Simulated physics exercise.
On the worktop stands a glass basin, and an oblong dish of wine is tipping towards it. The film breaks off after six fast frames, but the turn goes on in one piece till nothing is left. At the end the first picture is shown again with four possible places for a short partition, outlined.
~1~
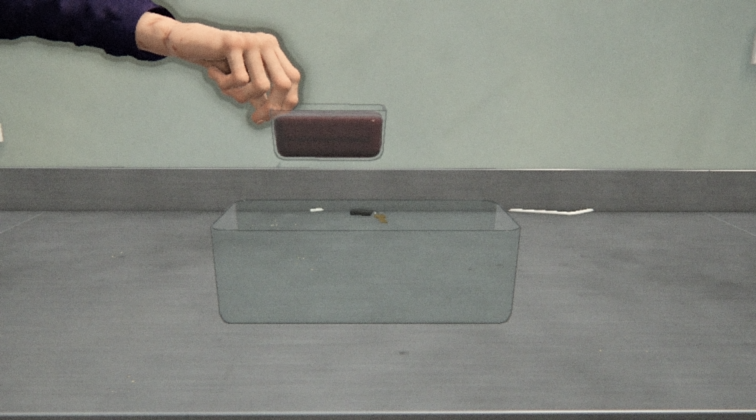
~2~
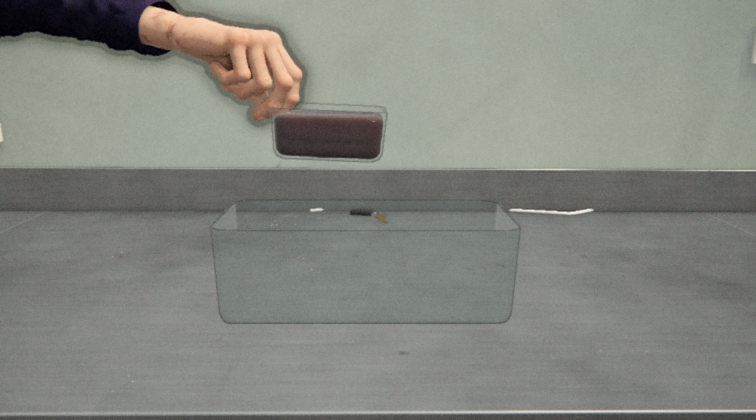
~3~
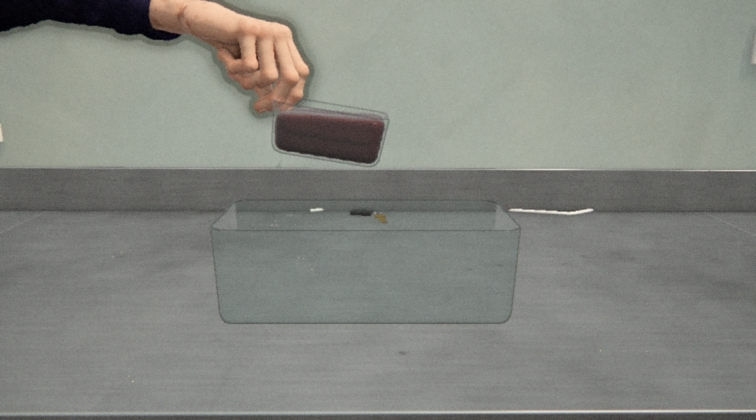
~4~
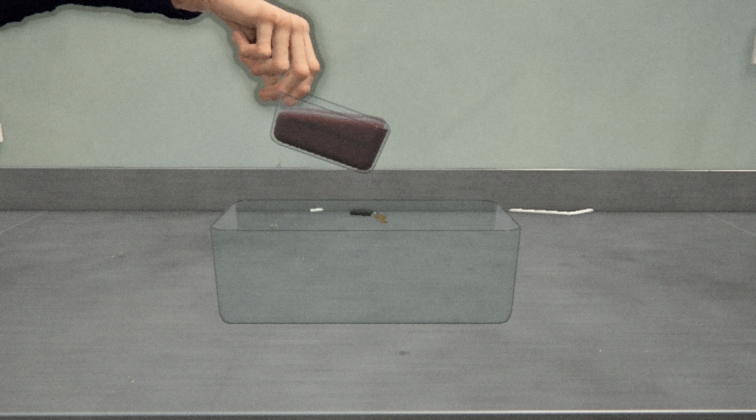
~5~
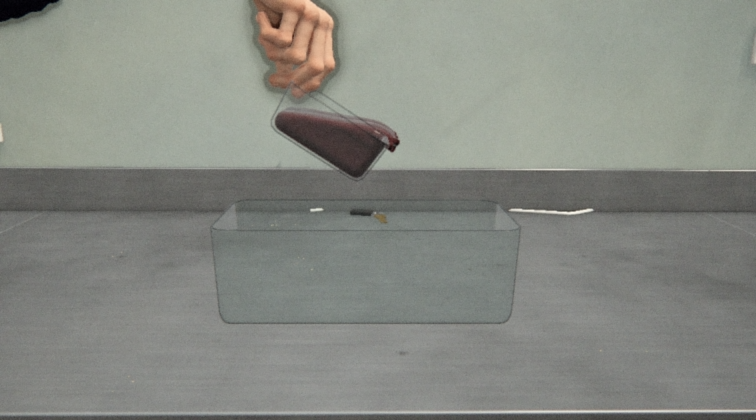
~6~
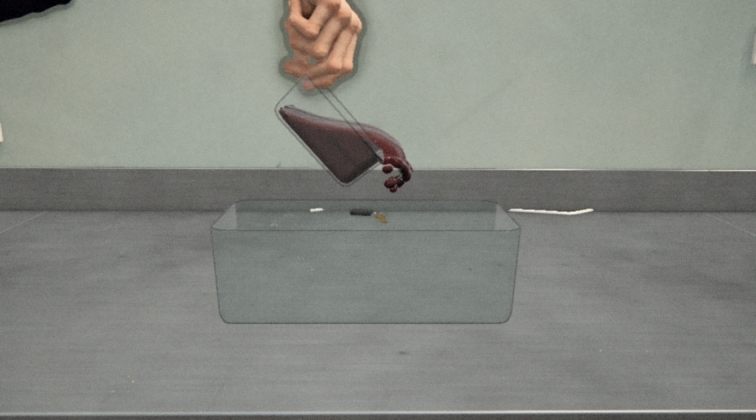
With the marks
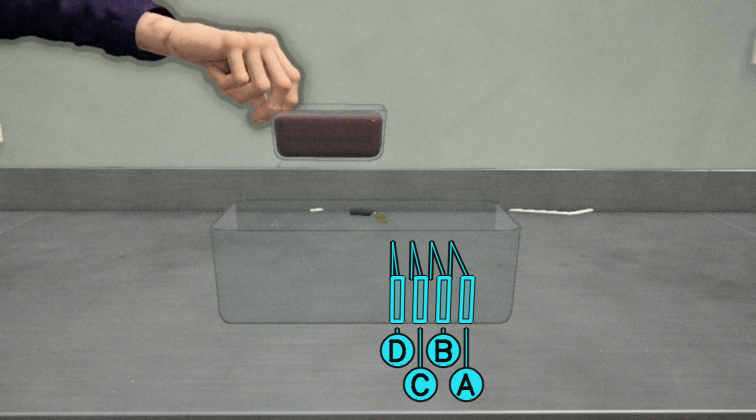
On a grey worktop, a hand tilting an oblong clear dish rightward above a glass basin, dark red liquid slipping over its lip.
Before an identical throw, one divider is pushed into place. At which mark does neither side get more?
Use place C.
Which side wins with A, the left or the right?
More ends on the left.
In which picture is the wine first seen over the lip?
Picture 4.
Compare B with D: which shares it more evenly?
Place D.
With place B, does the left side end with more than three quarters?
Yes, it does.
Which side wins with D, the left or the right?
The right side.
On the marked copy, A at (466, 328); B at (443, 328); C at (420, 328); D at (397, 328).
With A, about 94 % ends left of the wall and 4 % right of it.
With B, about 84 % ends left of the wall and 13 % right of it; 3 % is lost outside.
With C, about 44 % ends left of the wall and 54 % right of it.
With D, about 22 % ends left of the wall and 77 % right of it.
